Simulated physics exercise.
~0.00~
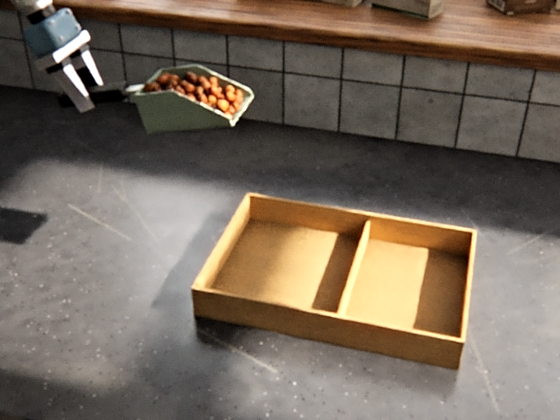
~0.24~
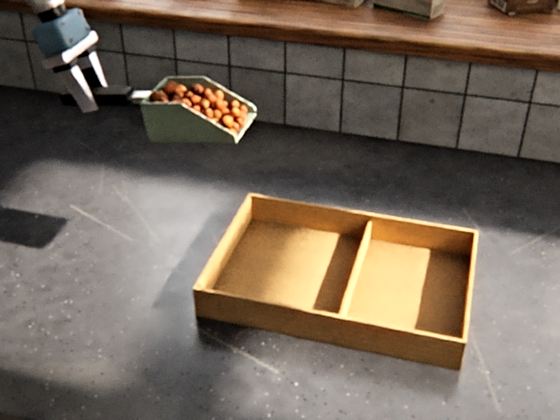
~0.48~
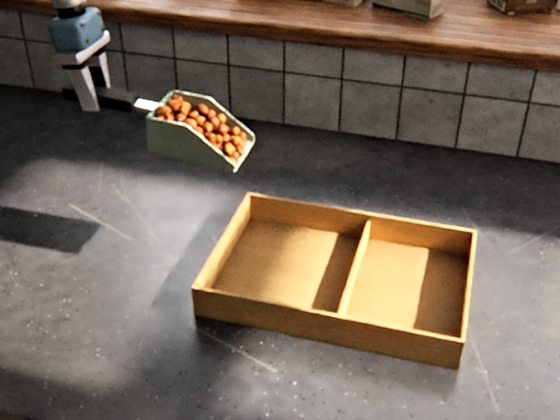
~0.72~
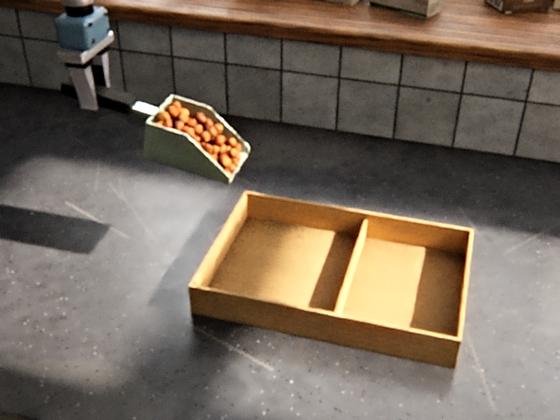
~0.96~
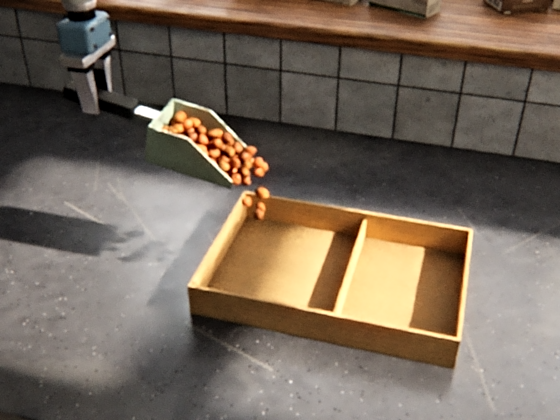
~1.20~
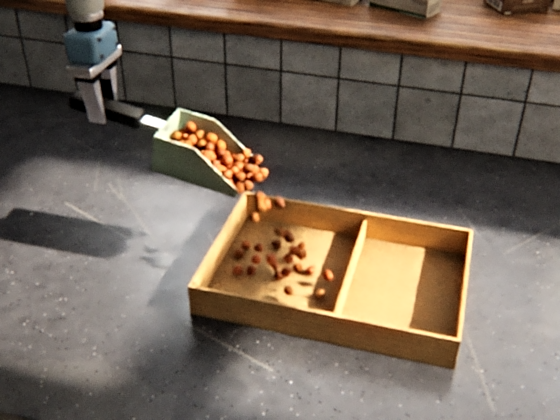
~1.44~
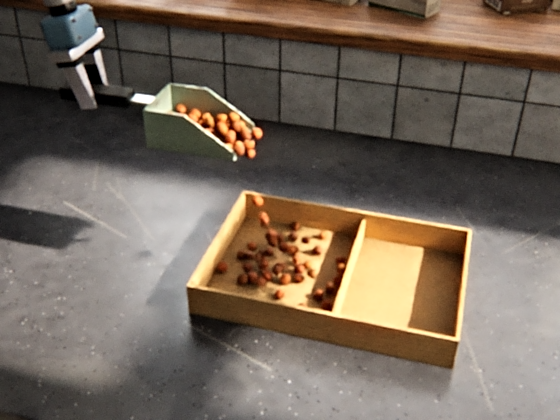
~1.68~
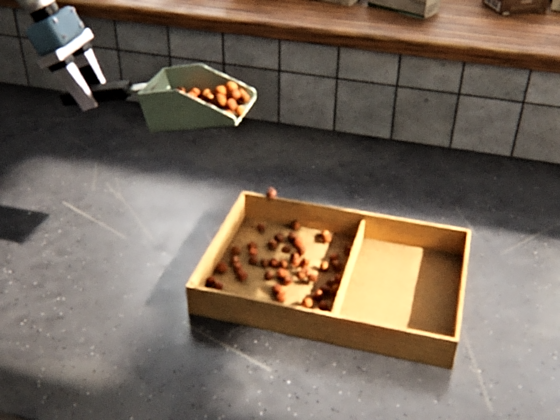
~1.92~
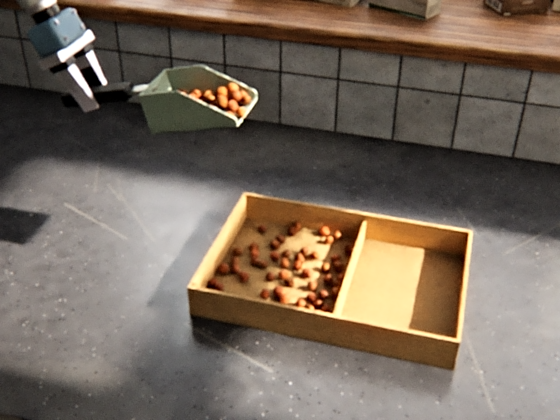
A dark grey speckled countertop is seen from above at an angle, with grey tiles and a wooden shelf along the back. At the upper left, a robotic gripper holds a pale green scoop heaped with brown hazelnuts, and a shallow yellowish wooden tray with two compartments sits empty at centre right. The arm lowers the scoop and tips its open front towards the tray. Nuts spill over the lip and scatter across the left compartment. The arm then lifts the scoop and tilts it back, stopping the flow. Finally it holds still, many nuts remaining in the scoop, many lying in the left compartment, and the right one empty.
